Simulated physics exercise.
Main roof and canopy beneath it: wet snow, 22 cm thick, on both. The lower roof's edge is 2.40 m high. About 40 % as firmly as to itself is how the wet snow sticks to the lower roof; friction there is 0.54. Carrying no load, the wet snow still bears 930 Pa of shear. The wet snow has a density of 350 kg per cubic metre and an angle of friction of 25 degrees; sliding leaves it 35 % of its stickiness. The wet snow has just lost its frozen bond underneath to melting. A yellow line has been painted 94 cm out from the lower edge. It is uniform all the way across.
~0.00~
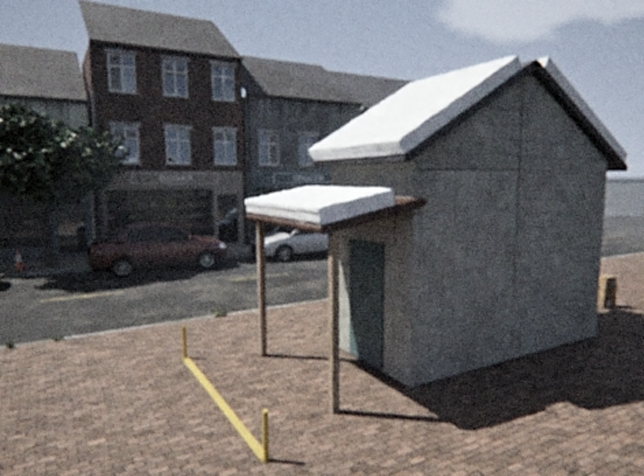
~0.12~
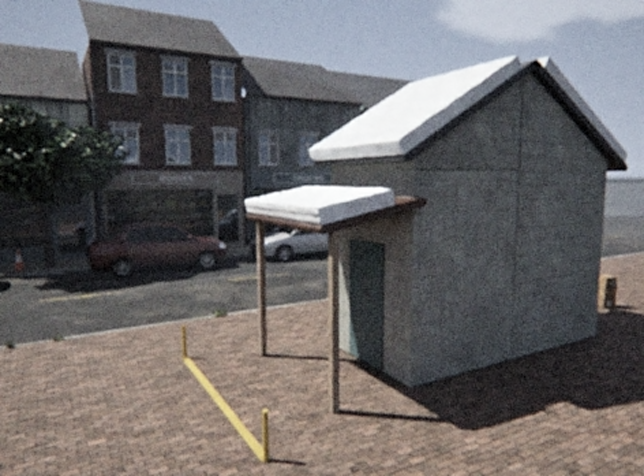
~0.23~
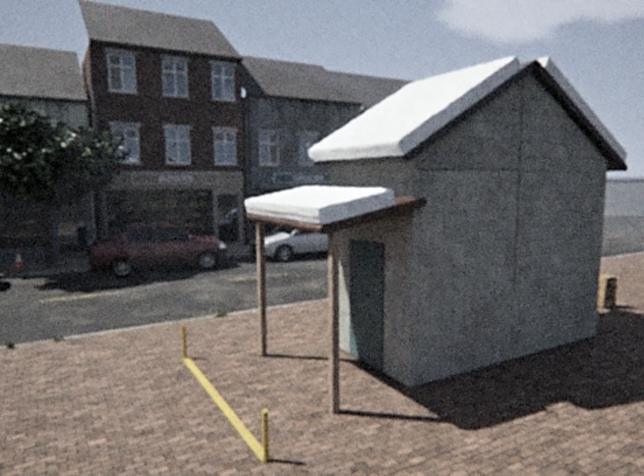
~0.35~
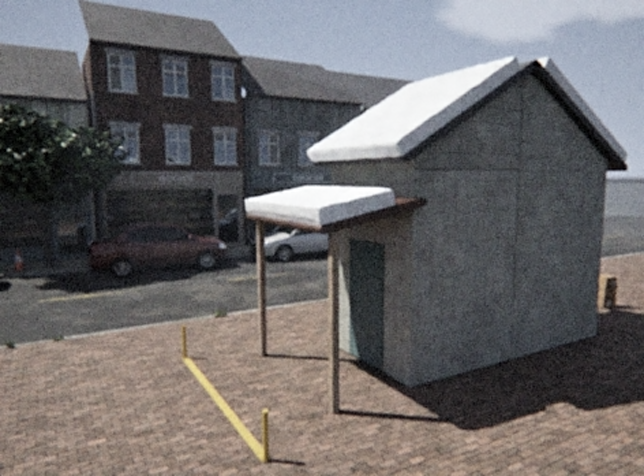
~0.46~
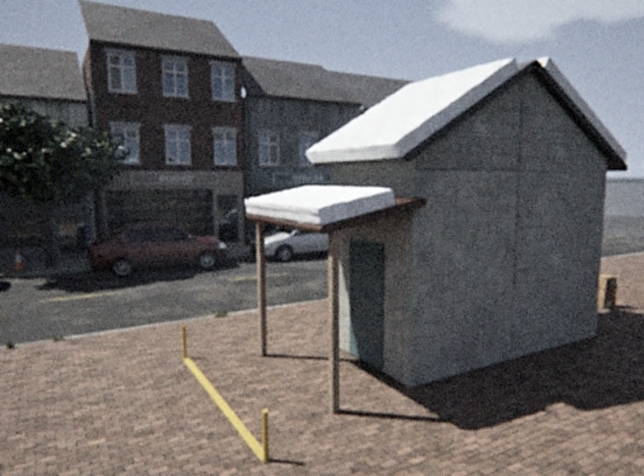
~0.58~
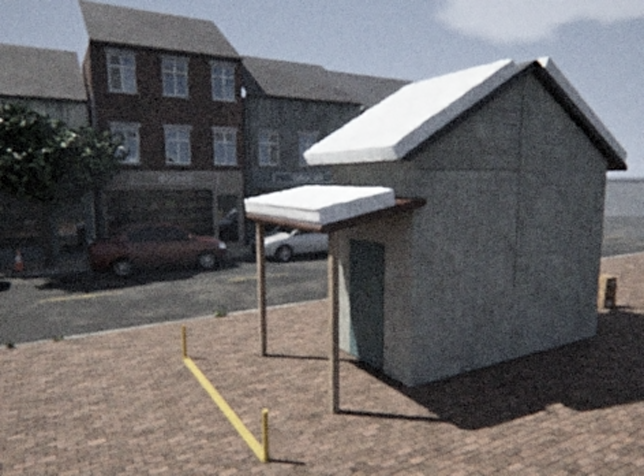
Thick white snow on a small grey hut's main roof creeping slightly down to the left above a snow-covered canopy.
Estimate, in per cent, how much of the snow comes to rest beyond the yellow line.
I would say roughly 0 per cent.
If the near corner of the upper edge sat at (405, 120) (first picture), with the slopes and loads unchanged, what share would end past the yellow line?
18 %.
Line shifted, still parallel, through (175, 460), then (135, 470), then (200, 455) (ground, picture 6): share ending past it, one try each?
0 %, then 0 %, then 0 %.
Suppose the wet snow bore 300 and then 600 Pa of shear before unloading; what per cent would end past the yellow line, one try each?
Result: 25 % for the first case, 2 % for the second.
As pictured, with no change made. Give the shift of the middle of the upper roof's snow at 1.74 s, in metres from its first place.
Distance from start: Around 1.2 m.
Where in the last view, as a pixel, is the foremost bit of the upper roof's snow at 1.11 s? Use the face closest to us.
Near (379, 183), I'd say.
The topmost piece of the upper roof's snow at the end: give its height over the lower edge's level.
1.4 m, give or take.
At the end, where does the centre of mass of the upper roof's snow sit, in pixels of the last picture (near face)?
It sits close to (383, 168).
By 1.11 s, none is below the lower edge and 0 % is past the line.
By 1.74 s, none is below the lower edge and 0 % is past the line.
By 2.37 s, none is below the lower edge and 0 % is past the line.
By 3.00 s, 1 % is below the lower edge and 0 % is past the line.
By 3.80 s, at the end, 1 % is below the lower edge and 0 % is past the line.
